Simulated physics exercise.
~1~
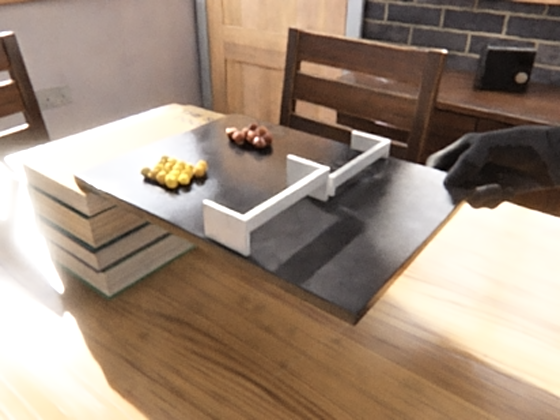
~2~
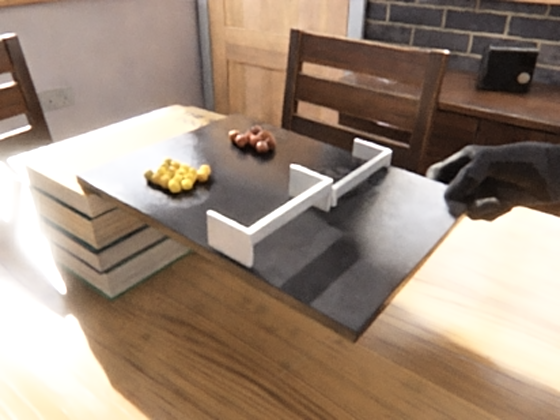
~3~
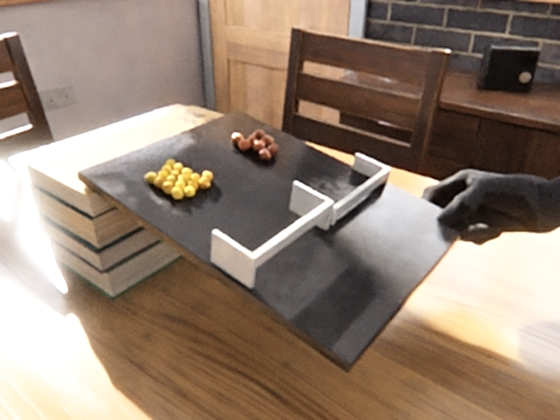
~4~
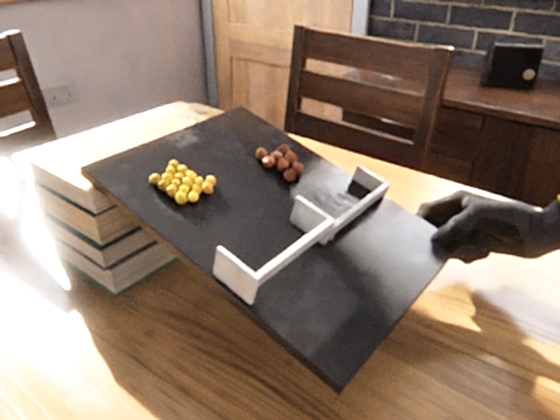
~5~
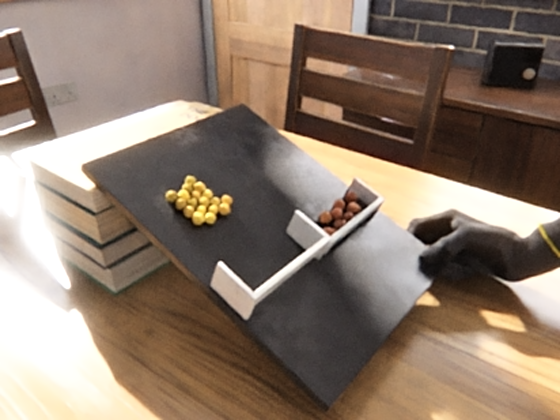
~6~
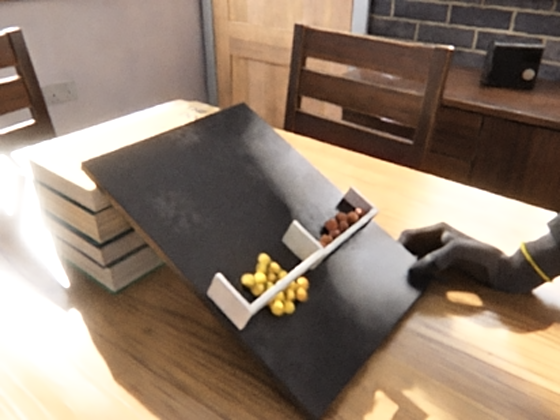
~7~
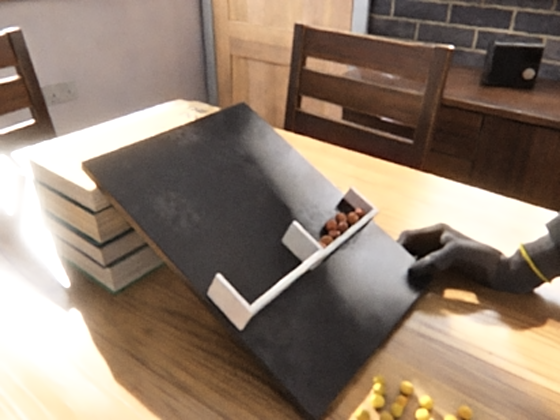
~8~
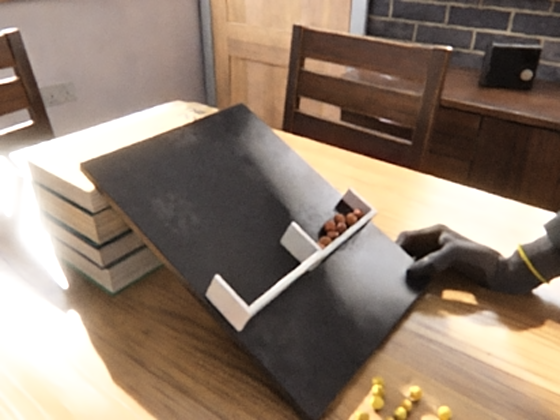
A gloved hand lowered one end of a dark board propped on books, and the reddish-brown balls slid down and stopped behind their white bar, while the yellow balls followed, slipped under theirs and ended up on the wooden table.
